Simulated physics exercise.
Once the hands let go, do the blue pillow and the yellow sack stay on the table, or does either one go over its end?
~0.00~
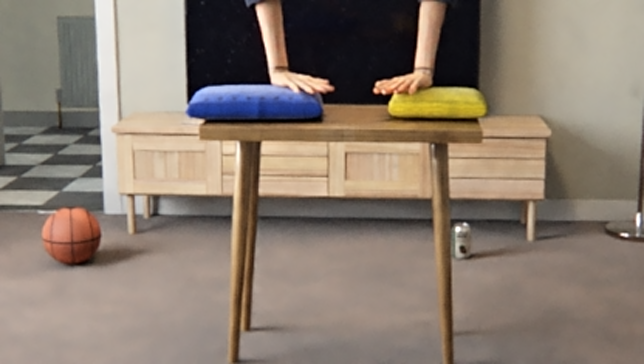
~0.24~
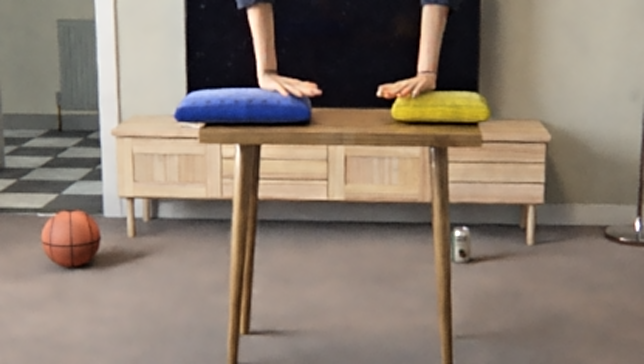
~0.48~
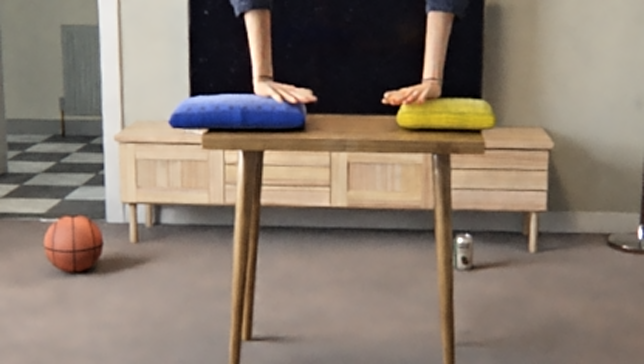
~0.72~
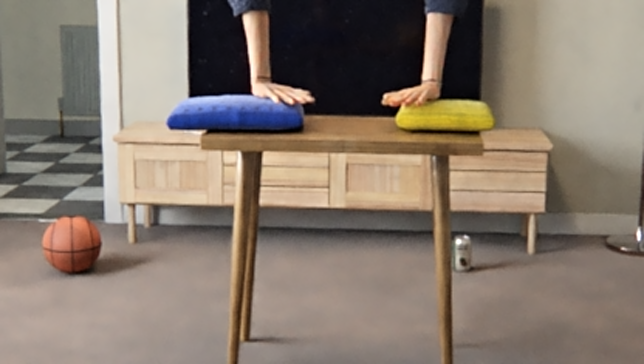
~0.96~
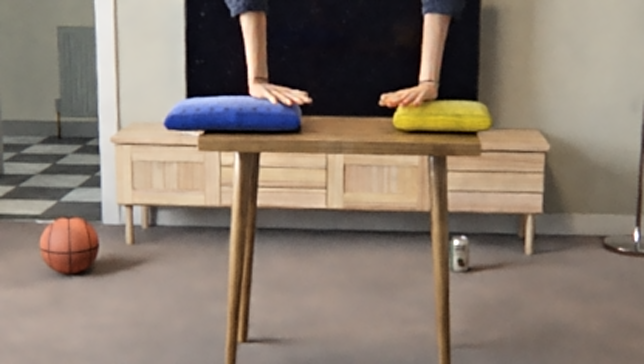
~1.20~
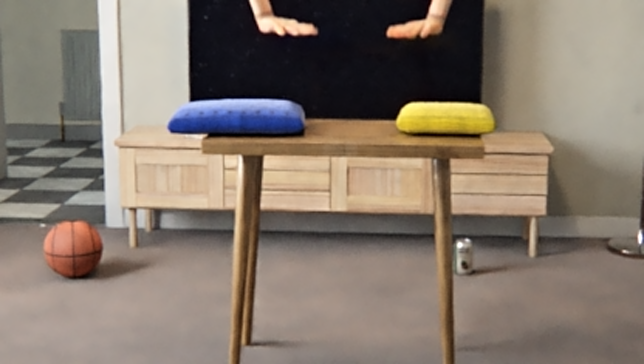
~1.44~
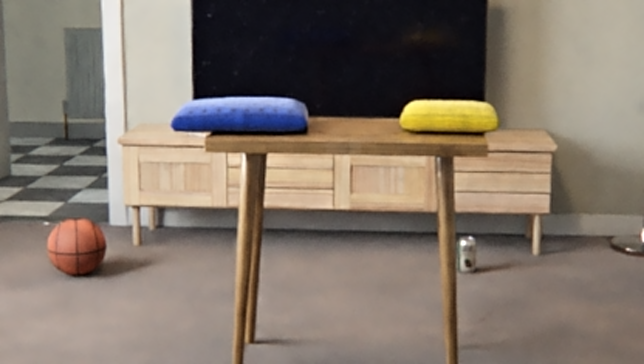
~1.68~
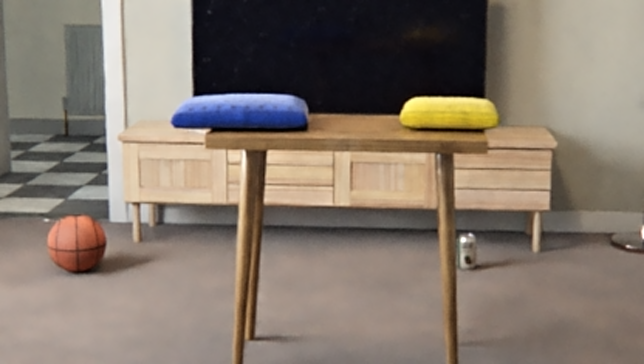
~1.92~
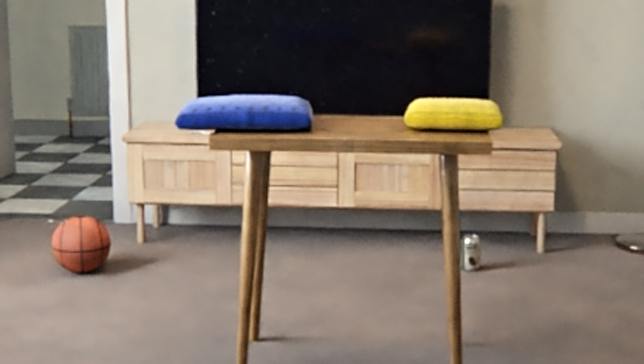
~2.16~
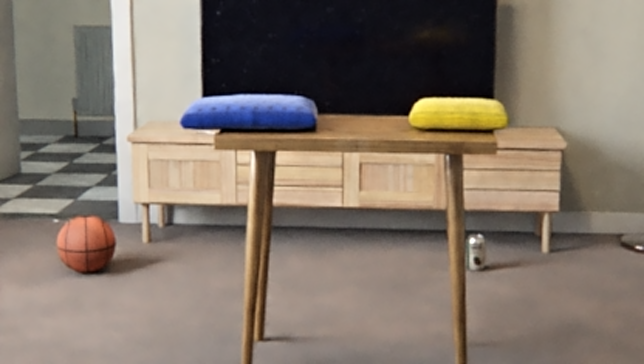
Both stay on the table. The blue pillow rests at the left end and the yellow sack holds its place at the right.
